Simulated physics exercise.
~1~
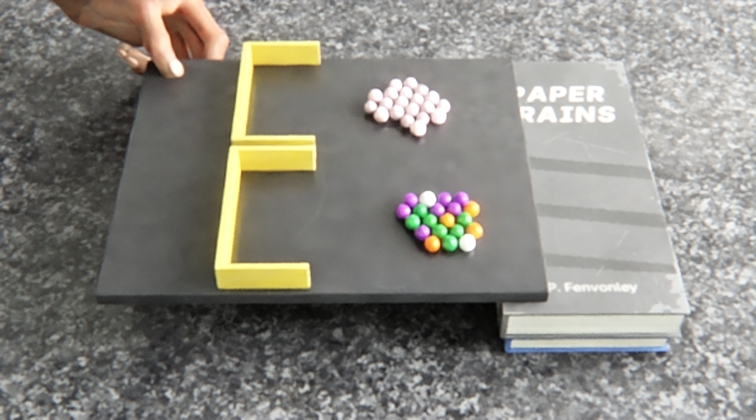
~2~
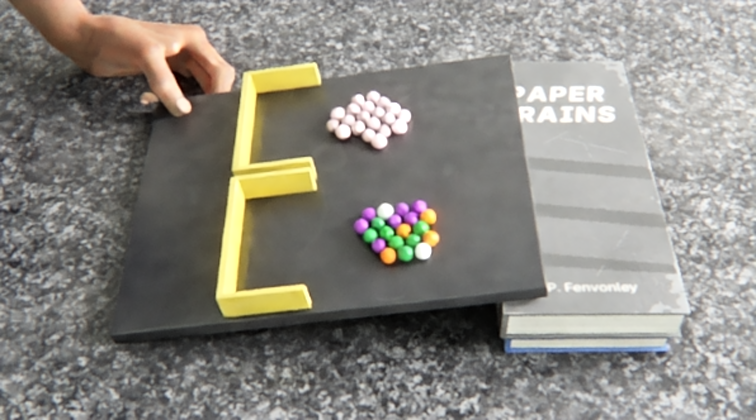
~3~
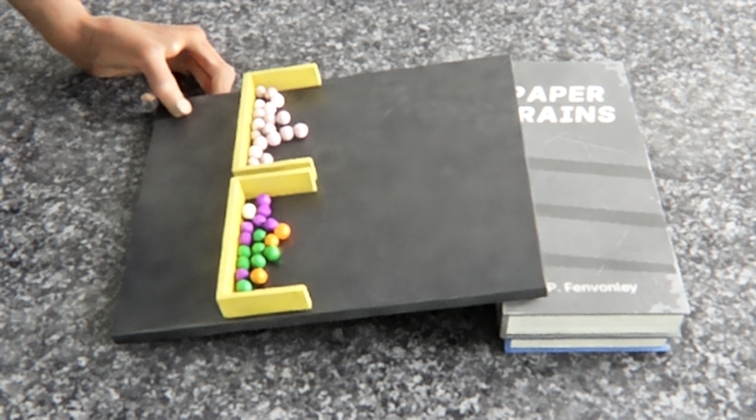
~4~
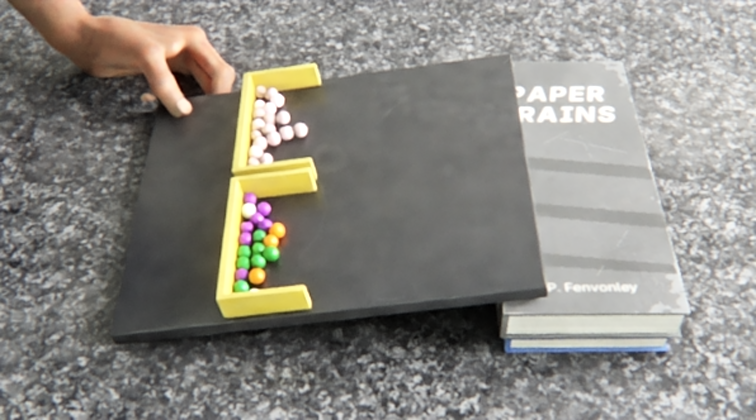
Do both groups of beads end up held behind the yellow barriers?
Yes, both do. The pink beads pile up behind the far barrier, and the mixed-colour beads pile up behind the near one.
On a speckled counter, a hand lowers a black board and beads roll into yellow barriers.
